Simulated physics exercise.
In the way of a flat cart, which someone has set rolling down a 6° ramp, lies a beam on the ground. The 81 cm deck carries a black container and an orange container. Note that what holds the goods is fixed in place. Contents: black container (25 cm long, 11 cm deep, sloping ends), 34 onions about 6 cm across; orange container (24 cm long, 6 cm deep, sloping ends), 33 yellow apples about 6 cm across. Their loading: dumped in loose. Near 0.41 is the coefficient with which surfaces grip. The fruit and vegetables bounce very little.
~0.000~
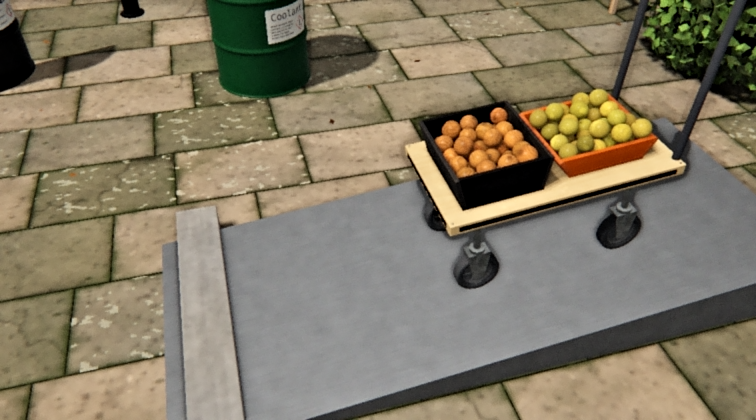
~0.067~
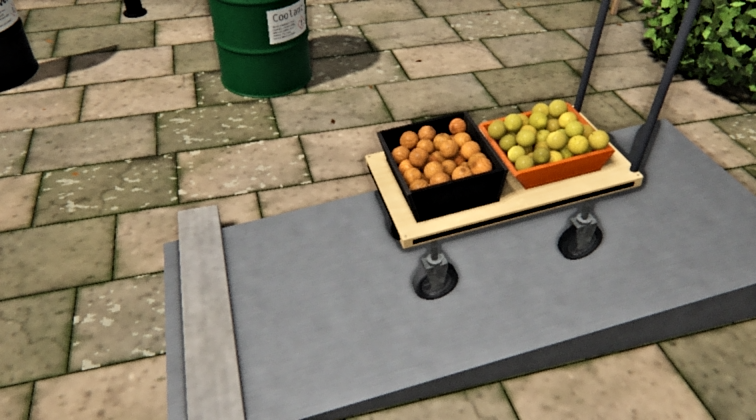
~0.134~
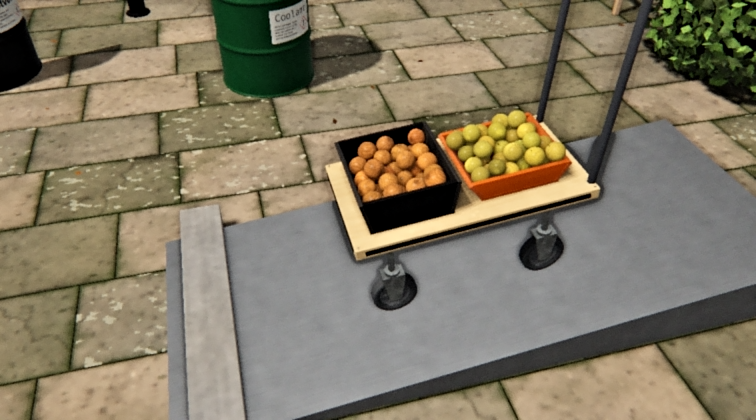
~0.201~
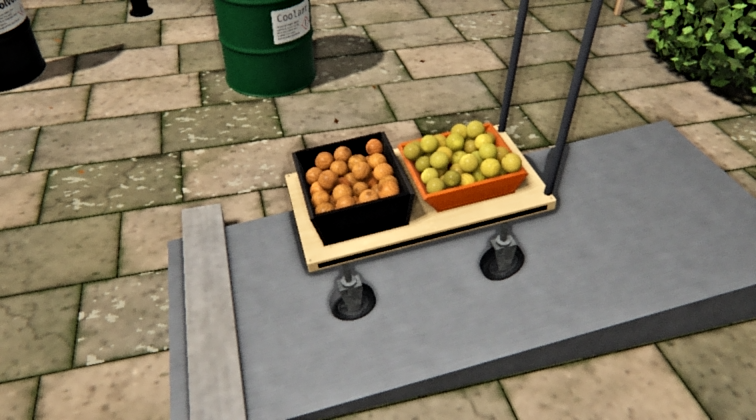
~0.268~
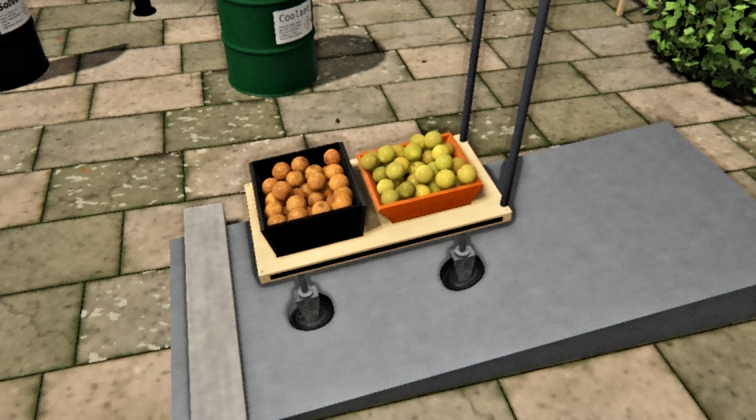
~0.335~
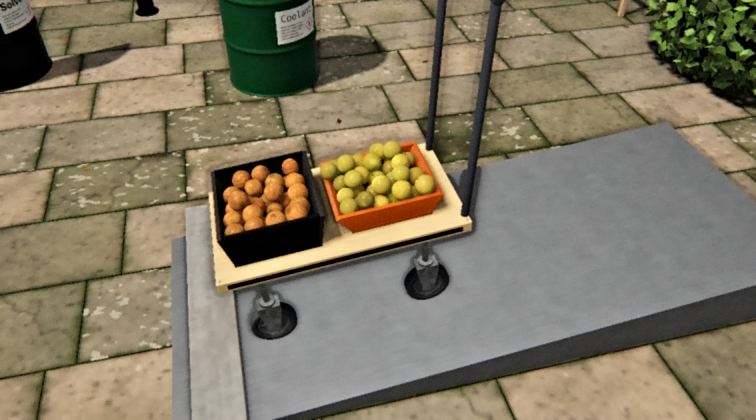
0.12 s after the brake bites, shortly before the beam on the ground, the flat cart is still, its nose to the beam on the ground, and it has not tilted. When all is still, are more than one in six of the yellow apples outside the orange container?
I expect it to lose a larger share than a sixth of its load.
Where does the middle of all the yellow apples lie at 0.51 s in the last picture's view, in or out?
Around (339, 185).
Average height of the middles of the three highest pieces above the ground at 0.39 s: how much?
I'd say near 60 cm.
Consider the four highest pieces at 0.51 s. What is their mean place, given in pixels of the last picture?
Their centre sits close to pixel (304, 180).
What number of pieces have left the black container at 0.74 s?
Black container: About 0.
After 0.39 s, 0 of 34 out of the black container and 1 of 33 out of the orange container.
After 0.51 s, 0 of 34 out of the black container and 6 of 33 out of the orange container.
After 0.74 s, 0 of 34 out of the black container and 12 of 33 out of the orange container.
Outcome (at 1.24 s), 0 of 34 out of the black container and 13 of 33 out of the orange container. Asked share, 13 of 33, 39 per cent.
